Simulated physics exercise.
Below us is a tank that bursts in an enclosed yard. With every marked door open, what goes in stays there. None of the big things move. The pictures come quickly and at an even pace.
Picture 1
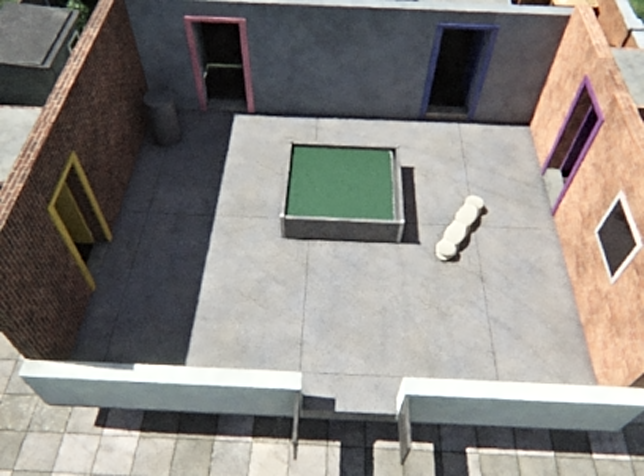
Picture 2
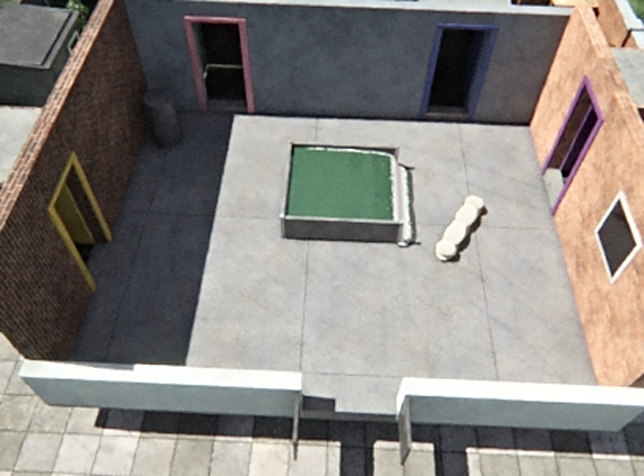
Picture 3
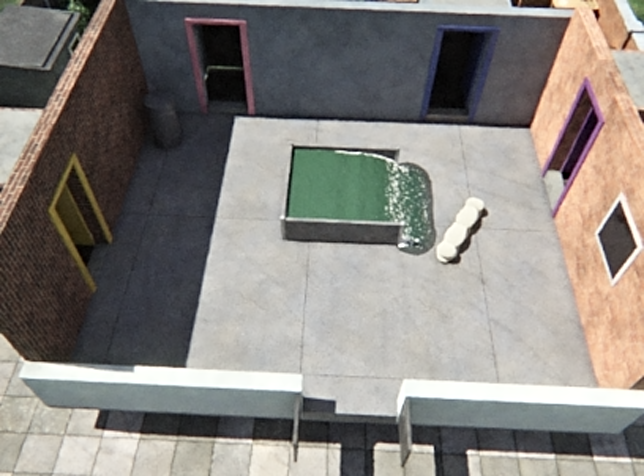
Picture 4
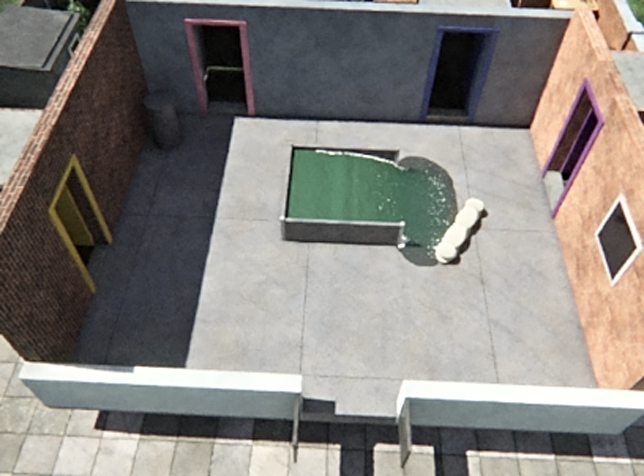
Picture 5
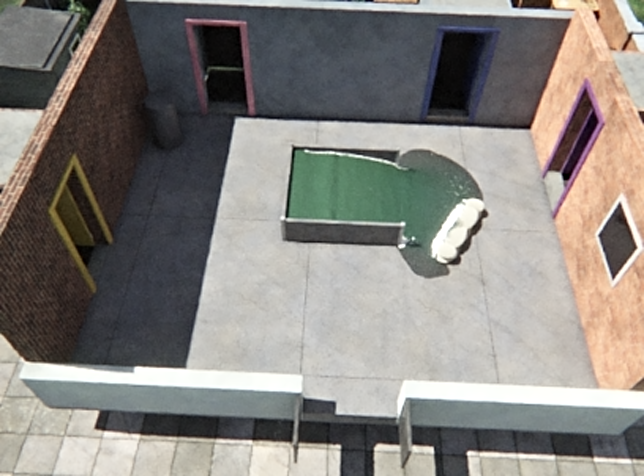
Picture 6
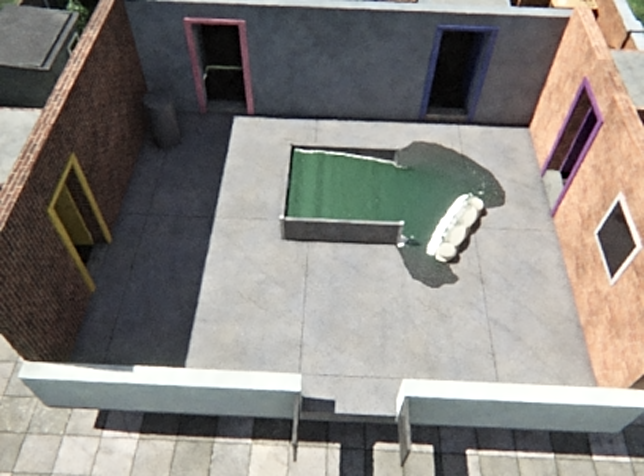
Green water bursting from the right side of a square tank in a walled yard, spreading over grey paving around pale rounded blocks.
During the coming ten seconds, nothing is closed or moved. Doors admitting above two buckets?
My prediction: Blue door: Little enough water; purple door: Little enough water; yellow door: Little enough water; pink door: Little enough water.
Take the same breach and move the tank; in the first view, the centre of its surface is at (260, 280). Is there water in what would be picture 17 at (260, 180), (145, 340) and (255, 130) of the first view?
As listed: Free of water, dry, no water.
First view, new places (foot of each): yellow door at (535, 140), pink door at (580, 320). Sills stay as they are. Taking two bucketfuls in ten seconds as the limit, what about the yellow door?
Note: Yellow one comes out above.
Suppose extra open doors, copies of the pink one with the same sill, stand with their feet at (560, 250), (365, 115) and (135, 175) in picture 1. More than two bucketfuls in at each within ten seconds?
Well, the first is below the limit, the next is below the limit, and the last is below the limit.
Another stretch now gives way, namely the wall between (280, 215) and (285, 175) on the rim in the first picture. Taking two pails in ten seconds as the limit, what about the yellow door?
My guess is that the yellow door surpasses the threshold.
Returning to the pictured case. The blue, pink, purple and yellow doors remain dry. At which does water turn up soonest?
Looks like the one in purple gets there first.
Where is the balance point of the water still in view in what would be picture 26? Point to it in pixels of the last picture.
At about (436, 196).
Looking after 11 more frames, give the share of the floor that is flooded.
My best guess is some 25 %.
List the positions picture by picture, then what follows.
In the first frame, the tank at (343, 183) is whole and still.
In the second frame, the front is at (408, 243), out from the gap at (395, 197).
In the third frame, the front is at (419, 251), out from the gap at (396, 200).
In the fourth frame, water pours out at (396, 201) and has run to (432, 257).
In the fifth frame, water pours out at (396, 201) and has run to (464, 173).
In the sixth frame, the front is at (496, 186), out from the gap at (395, 200).
A moment on, water covers 15 % of the floor; the blue door not reached, the purple door wet at the sill, nothing in, the yellow door not reached, the pink door not reached.
Next, water covers 25 % of the floor; the blue door wet at the sill, nothing in, the purple door wet at the sill, nothing in, the yellow door not reached, the pink door not reached.
Then, water covers 40 % of the floor; the blue door under two buckets in, the purple door wet at the sill, nothing in, the yellow door not reached, the pink door not reached.
Later, water covers 55 % of the floor; the blue door under two buckets in, the purple door wet at the sill, nothing in, the yellow door not reached, the pink door wet at the sill, nothing in.
In the end, water covers 80 % of the floor; the blue door under two buckets in, the purple door wet at the sill, nothing in, the yellow door wet at the sill, nothing in, the pink door wet at the sill, nothing in.
